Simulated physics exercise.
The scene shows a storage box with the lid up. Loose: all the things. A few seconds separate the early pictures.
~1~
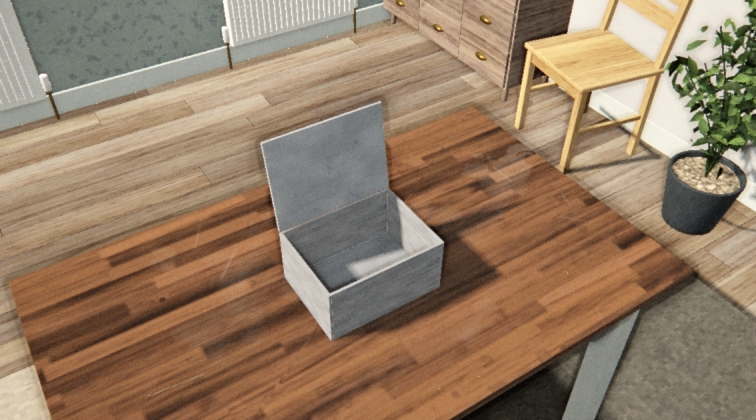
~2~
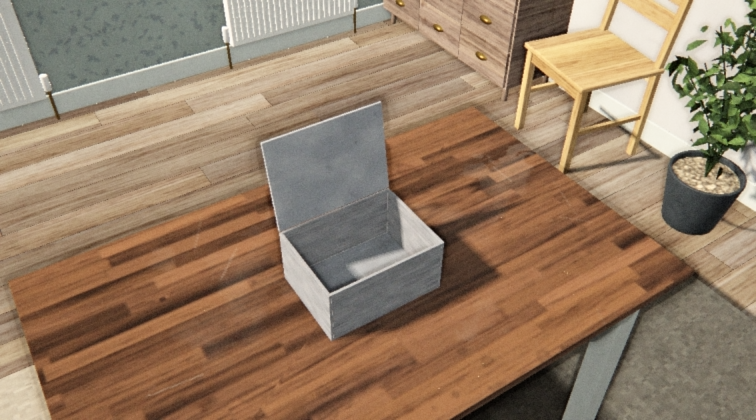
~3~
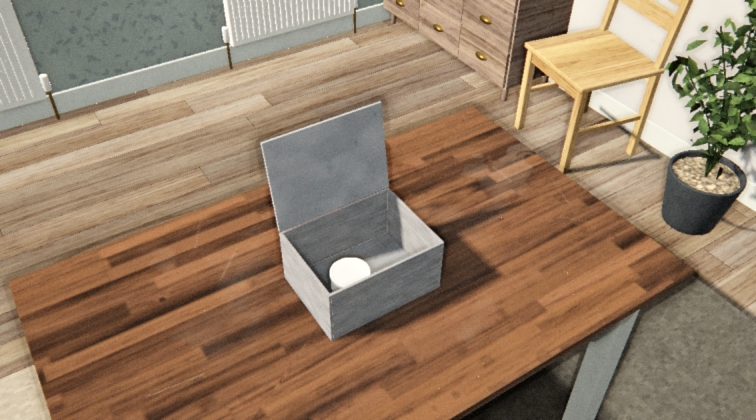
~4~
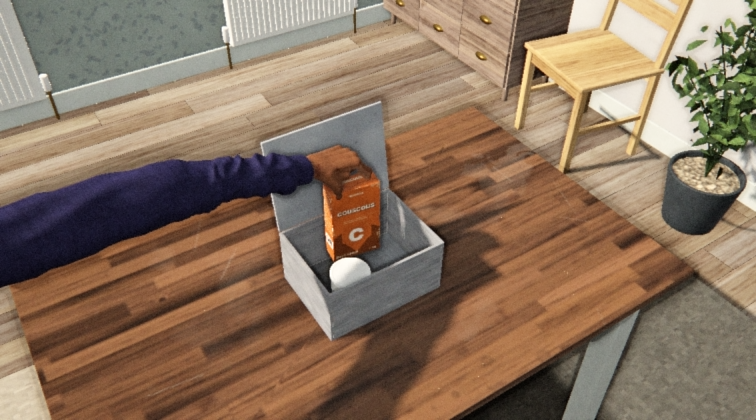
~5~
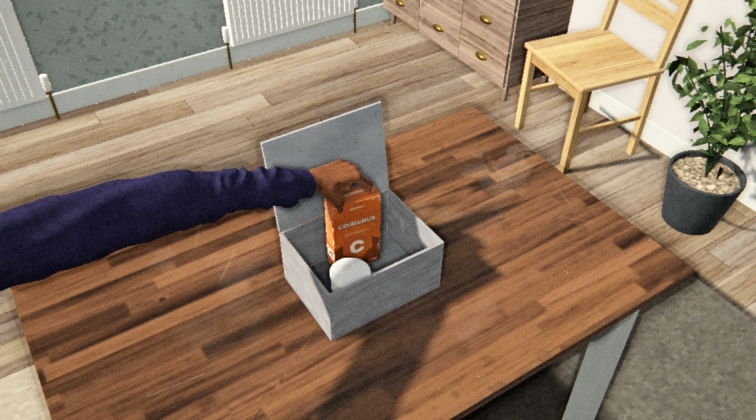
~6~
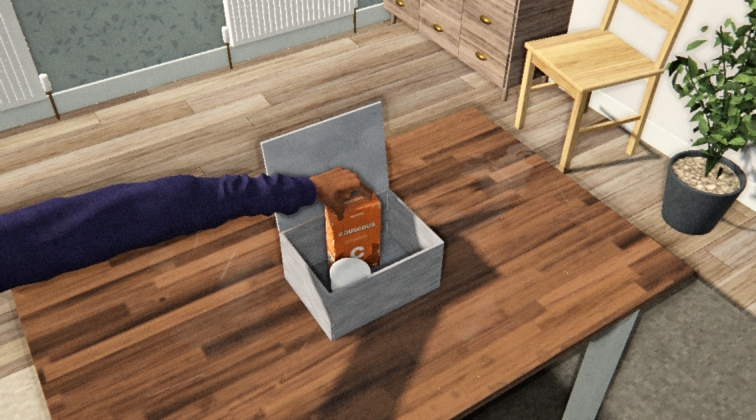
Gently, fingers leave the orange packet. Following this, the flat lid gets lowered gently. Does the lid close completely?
No.
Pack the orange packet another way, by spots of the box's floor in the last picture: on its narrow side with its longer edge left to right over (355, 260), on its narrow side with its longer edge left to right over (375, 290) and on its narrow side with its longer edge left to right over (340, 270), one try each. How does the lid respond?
In order: The lid fits down, then gets blocked, then fits down.
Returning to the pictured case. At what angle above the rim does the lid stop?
Around 25 degrees.
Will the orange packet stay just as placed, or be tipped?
Well, it ends up skewed.
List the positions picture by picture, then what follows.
The last thing is not in view yet, in the first frame.
The last thing is not in view yet, in the second frame.
The last thing is not in view yet, in the third frame.
Coming down; orange packet (352, 217), in the fourth frame.
Coming down; orange packet (353, 229), in the fifth frame.
In place under the hand; orange packet (354, 236), in the sixth frame.
Then, 1.20 s after the last picture, lid starting down.
Then, 1.80 s after the last picture, lid 52° above the rim; orange packet tipped 6° from how it was near (355, 238).
Then, 2.20 s after the last picture, lid 31° above the rim; orange packet tipped 27° from how it was near (359, 247).
Then, 4.50 s after the last picture, lid 27° above the rim; orange packet tipped 35° from how it was near (360, 248).
At rest, lid 27° above the rim; tipped over in the box, orange packet; white tin in place. Seen from the same camera at the end, orange packet near (361, 248).
